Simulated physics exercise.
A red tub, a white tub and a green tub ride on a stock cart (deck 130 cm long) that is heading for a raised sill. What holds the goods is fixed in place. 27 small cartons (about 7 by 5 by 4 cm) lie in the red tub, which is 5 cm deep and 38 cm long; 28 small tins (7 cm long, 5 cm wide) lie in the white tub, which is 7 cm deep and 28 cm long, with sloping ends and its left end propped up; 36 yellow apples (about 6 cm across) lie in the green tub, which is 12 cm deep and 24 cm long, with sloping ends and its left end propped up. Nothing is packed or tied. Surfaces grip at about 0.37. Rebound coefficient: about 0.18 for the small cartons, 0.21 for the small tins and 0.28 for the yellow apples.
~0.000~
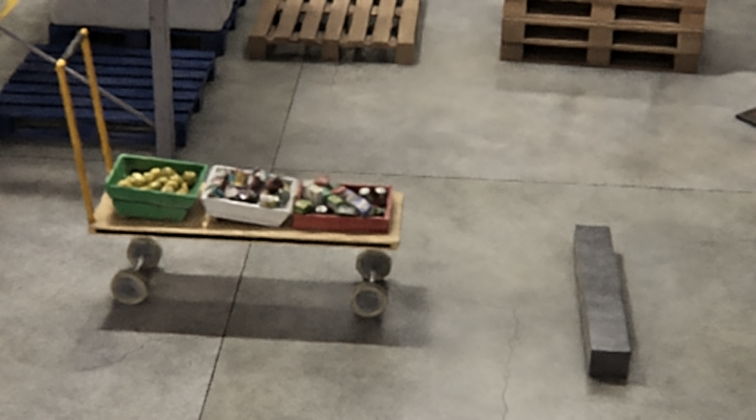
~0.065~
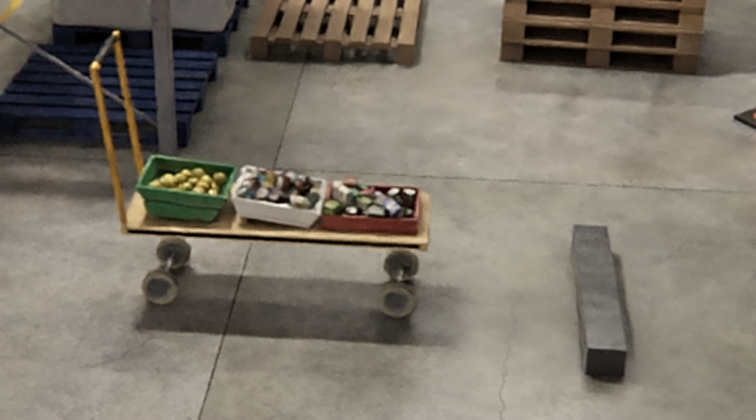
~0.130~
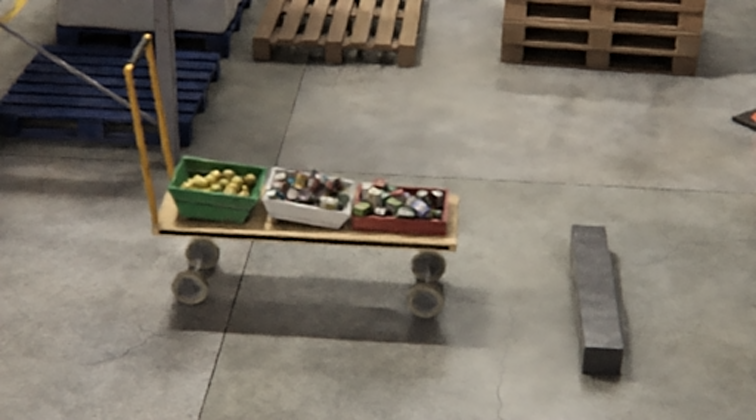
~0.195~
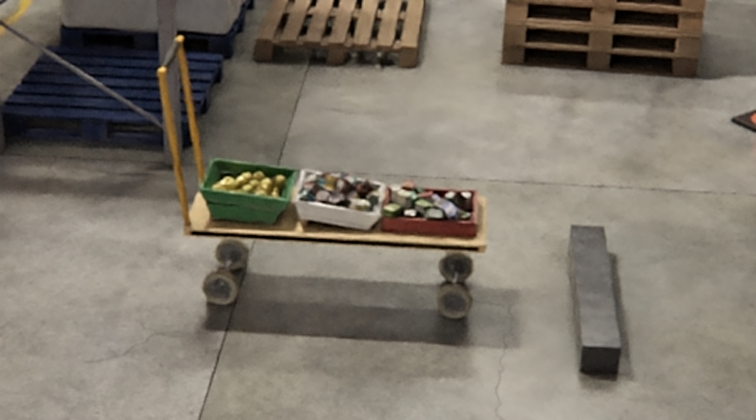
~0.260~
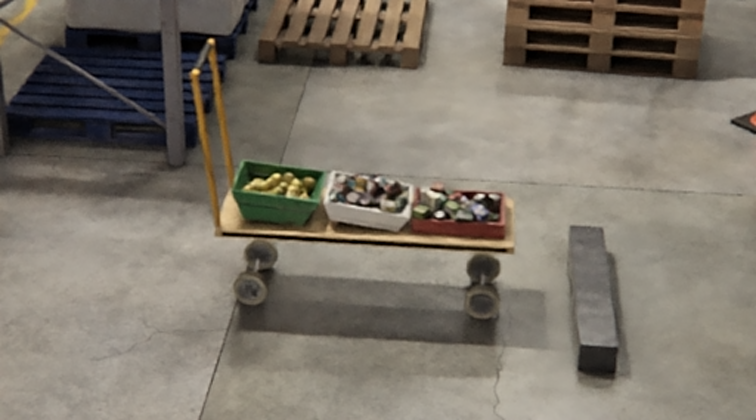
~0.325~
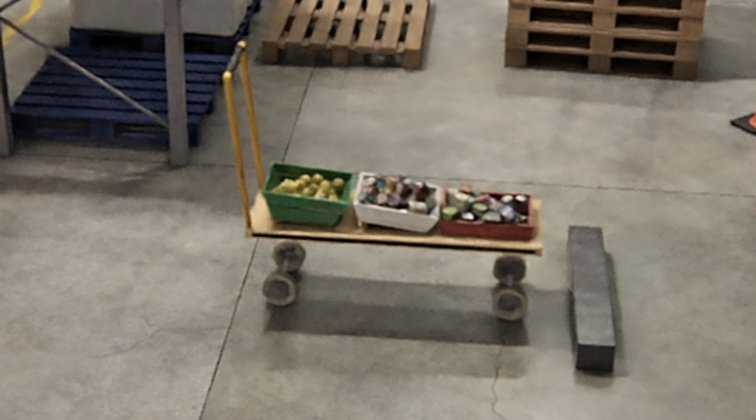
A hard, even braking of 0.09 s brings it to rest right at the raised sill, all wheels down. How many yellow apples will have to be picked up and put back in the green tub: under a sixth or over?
The green tub loses fewer than one in six of its yellow apples.
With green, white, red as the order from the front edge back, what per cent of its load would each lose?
In that case red tub 10, white tub 10, green tub 10 per cent.
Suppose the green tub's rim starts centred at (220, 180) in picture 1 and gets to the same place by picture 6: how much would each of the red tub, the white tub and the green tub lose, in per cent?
In that case red tub 0, white tub 10, green tub 0 per cent.
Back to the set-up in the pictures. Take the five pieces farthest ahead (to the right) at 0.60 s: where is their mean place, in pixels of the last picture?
Around (578, 213).
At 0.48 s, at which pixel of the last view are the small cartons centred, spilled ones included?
At about (542, 213).
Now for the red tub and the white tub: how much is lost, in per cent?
Lost: Red tub 20, white tub 35 per cent.
After 0.38 s, it begins to slow.
After 0.48 s, red tub 27 in, 0 out, white tub 28 in, 0 out and green tub 36 in, 0 out.
After 0.60 s, red tub 26 in, 1 out, white tub 22 in, 6 out and green tub 36 in, 0 out.
After 0.83 s, red tub 22 in, 5 out, white tub 18 in, 10 out and green tub 35 in, 1 out.
Outcome (at 1.34 s), red tub 21 in, 6 out, white tub 18 in, 10 out and green tub 35 in, 1 out. Asked share, 1 of 36, 3 per cent.
